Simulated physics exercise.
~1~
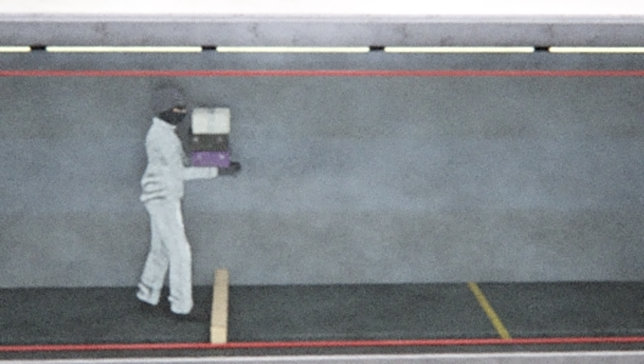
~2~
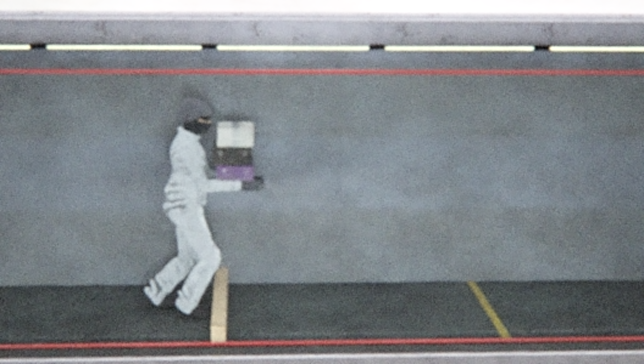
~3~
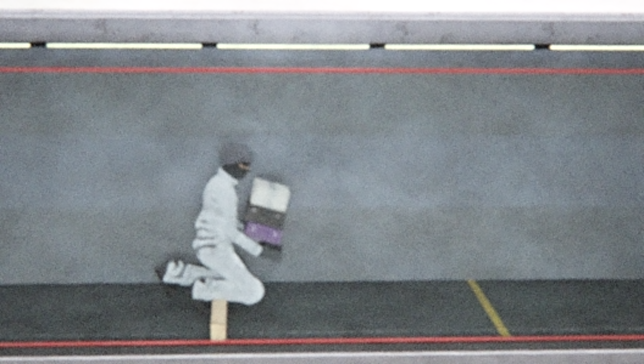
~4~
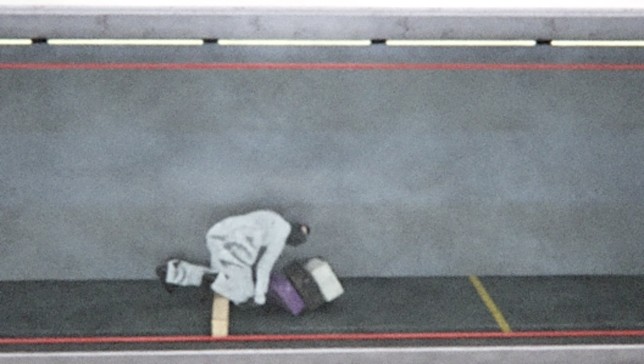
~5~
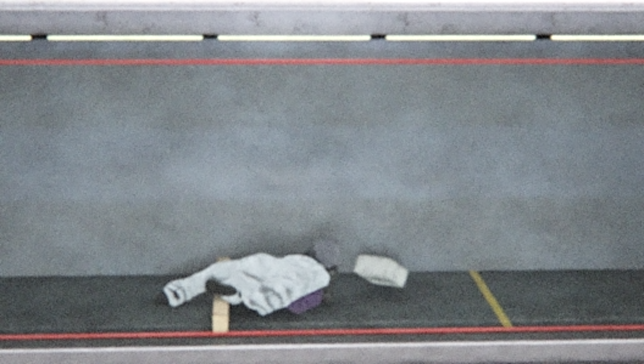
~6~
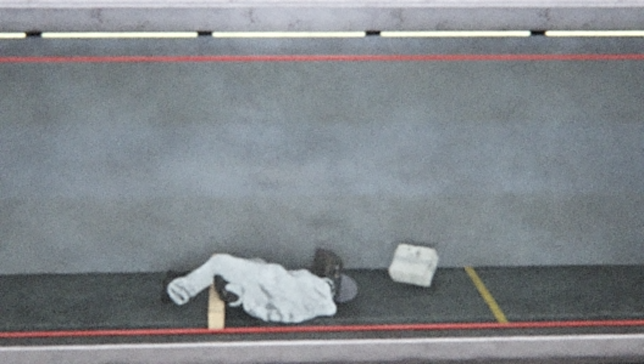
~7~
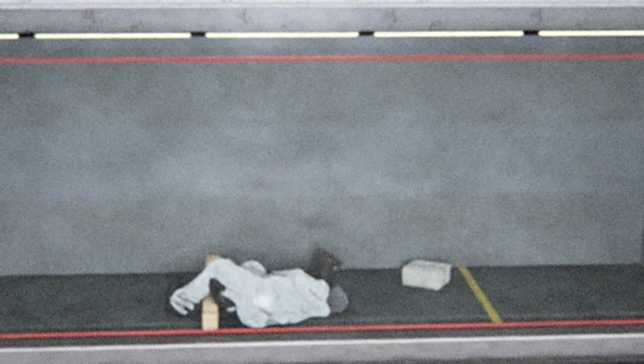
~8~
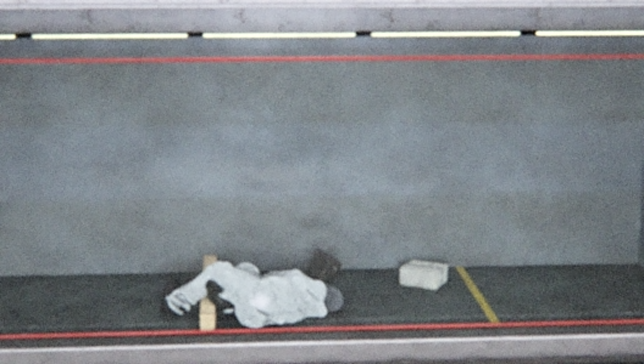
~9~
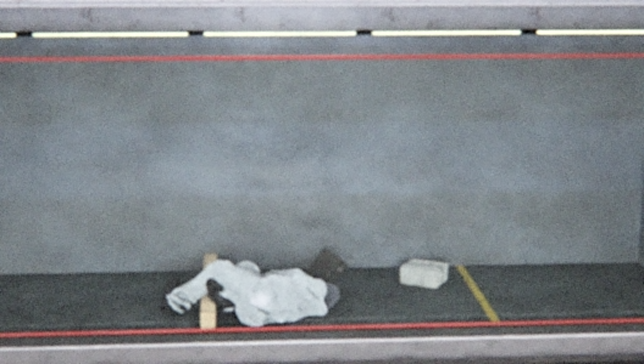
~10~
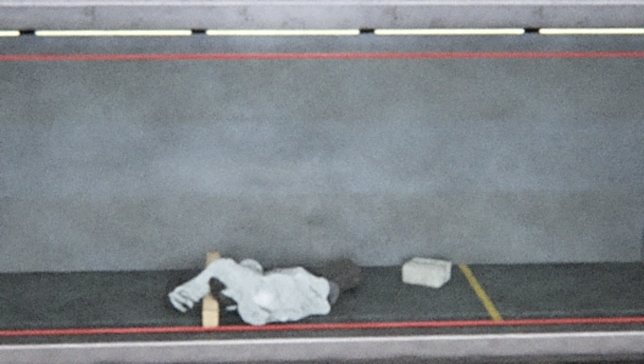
A person in white carrying a stack of three boxes pitched forward over a low wooden bar, dropped to their knees and collapsed face down on top of the load, while the white box tumbled right and stopped short of the yellow line.
